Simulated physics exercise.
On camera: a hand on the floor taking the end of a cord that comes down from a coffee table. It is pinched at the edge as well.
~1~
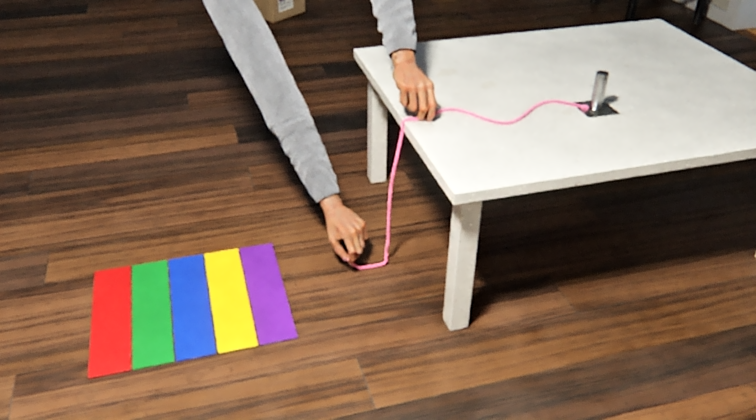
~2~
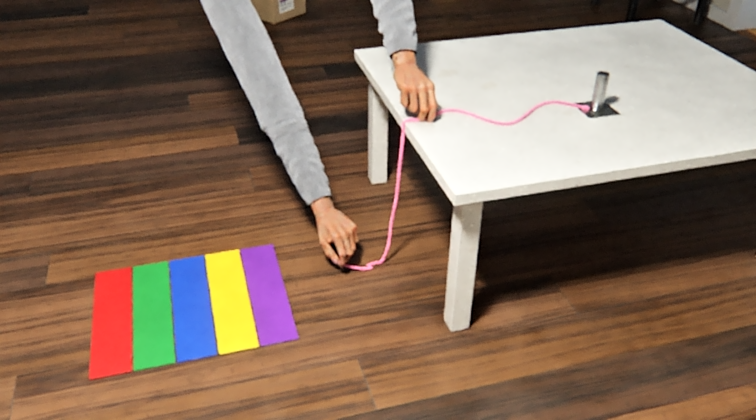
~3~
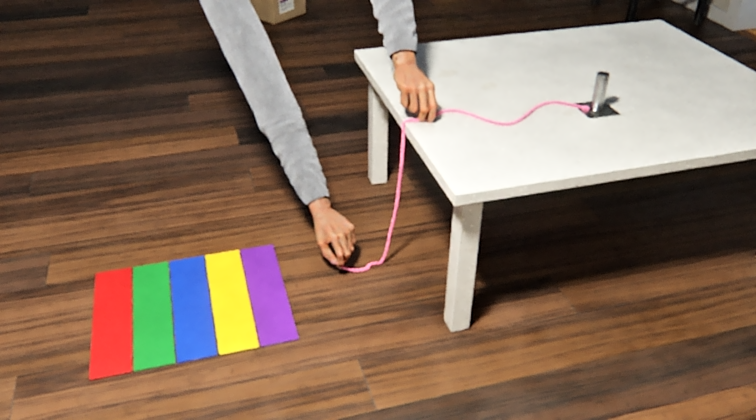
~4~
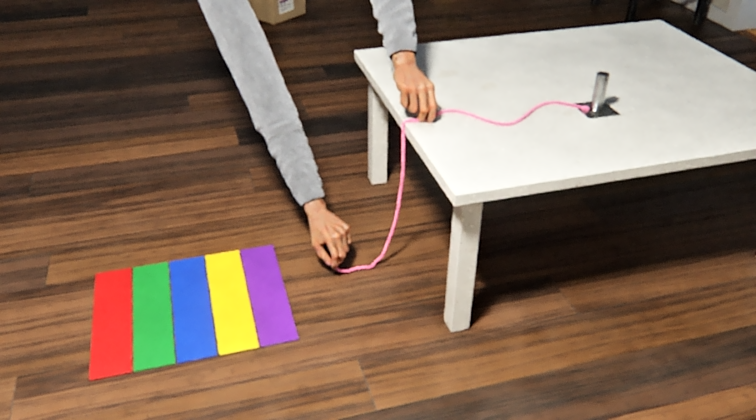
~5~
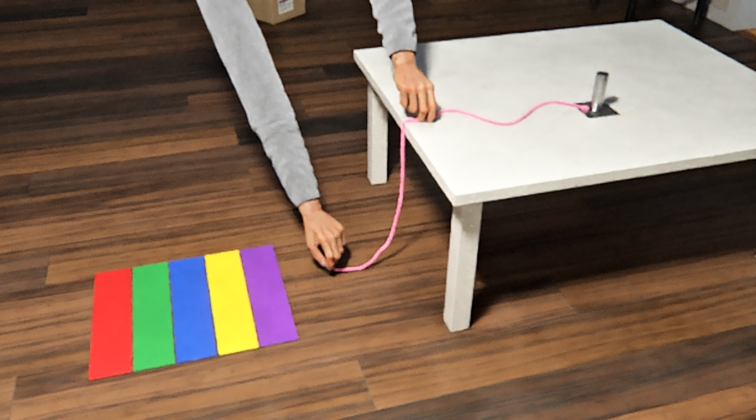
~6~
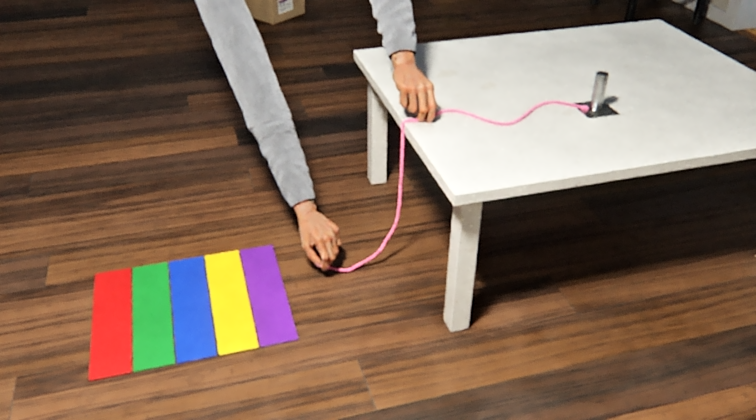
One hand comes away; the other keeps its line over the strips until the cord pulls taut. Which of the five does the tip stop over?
The blue one.
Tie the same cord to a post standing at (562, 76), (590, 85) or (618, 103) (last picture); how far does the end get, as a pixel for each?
About (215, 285), (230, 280) and (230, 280).
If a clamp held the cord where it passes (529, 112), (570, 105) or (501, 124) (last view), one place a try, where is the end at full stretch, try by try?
Try by try, around (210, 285), (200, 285) and (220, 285).
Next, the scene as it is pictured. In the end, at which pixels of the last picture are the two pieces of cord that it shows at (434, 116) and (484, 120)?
They go to (401, 133) and to (458, 121).
A little later, end near (267, 275); over purple.
Next, end near (221, 283); over yellow.
When it is tight, end near (194, 288); over blue. It halts on the blue strip.
